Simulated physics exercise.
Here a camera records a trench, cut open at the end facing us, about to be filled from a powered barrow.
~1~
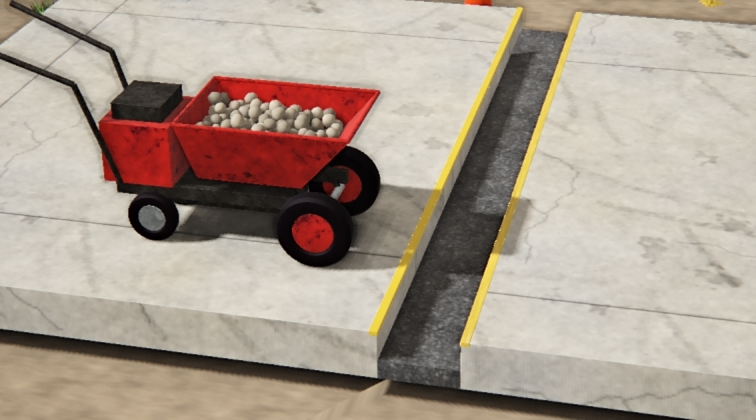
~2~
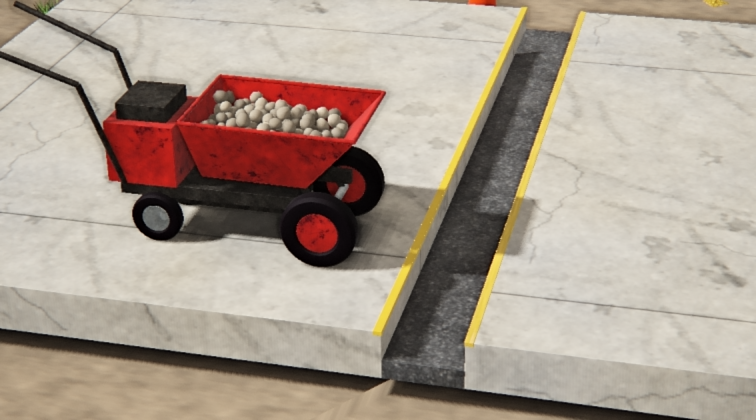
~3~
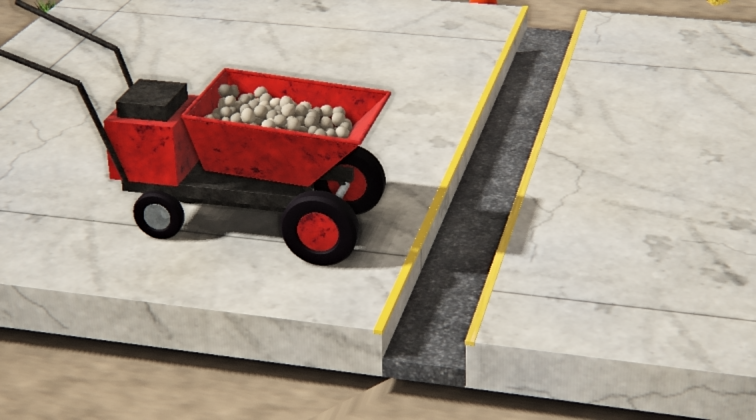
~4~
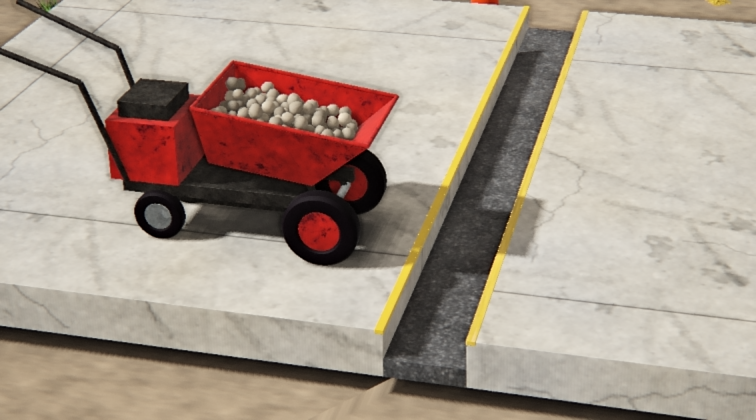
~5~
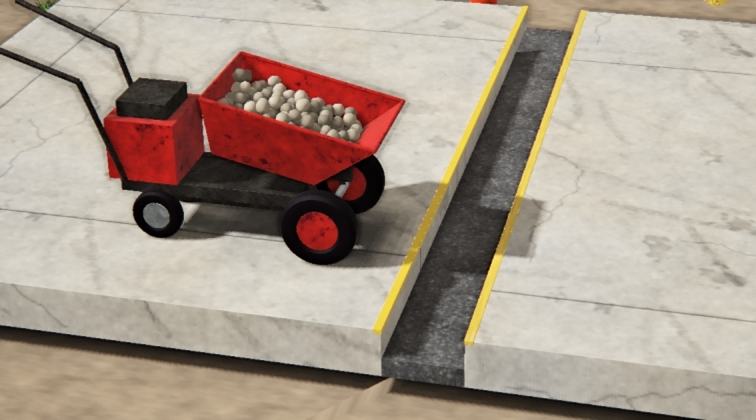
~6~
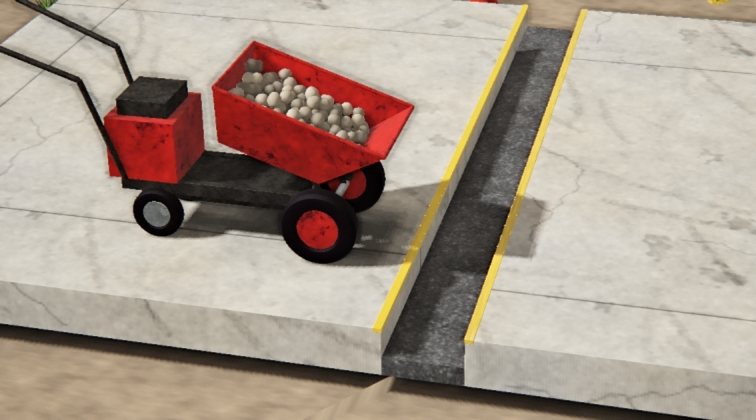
A red powered barrow with black handles and dark wheels, its skip heaped with pale, rounded pebbles, stands on cracked whitish paving, seen from above at an angle. To its right, a shallow, dark-bottomed trench with yellow-lined edges cuts through the slabs, open at the near end. The barrow edges slightly right, then its skip gradually tilts toward the trench, rear rising, while the camera stays practically still.
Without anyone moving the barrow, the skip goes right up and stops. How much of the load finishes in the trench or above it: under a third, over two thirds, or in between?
Watching it, what goes in is in excess of two thirds of the load.
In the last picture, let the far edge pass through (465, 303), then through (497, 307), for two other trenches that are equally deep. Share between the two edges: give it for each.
The first try gives 60 percent, then the second gives 100 percent.
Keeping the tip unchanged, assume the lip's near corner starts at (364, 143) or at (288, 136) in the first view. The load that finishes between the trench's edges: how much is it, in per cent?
Some 60 in a hundred, then some 80 in a hundred.
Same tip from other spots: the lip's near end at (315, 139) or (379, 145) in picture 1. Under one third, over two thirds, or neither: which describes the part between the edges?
Okay, the first stop comes out as more than two thirds and the second as in the middle band.
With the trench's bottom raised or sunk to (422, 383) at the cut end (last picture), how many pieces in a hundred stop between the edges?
About 90 percent.
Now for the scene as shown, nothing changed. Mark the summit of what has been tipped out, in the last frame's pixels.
Close to (522, 254).
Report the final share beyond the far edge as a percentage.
Near 15 in every hundred.
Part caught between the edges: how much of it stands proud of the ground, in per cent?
Close to 10 percent.
Shortly afterwards, skip tipped steeply; the whole lot in the skip.
Next, skip tipped steeply; the bulk in the skip; near a quarter in or heaped over the trench; only a few beyond it; only a few falling.
Some moments later, skip tipped right over; a little in the skip; the bulk in or heaped over the trench; a little beyond it.
In the end, skip tipped right over; the bulk in or heaped over the trench; near a quarter beyond it.
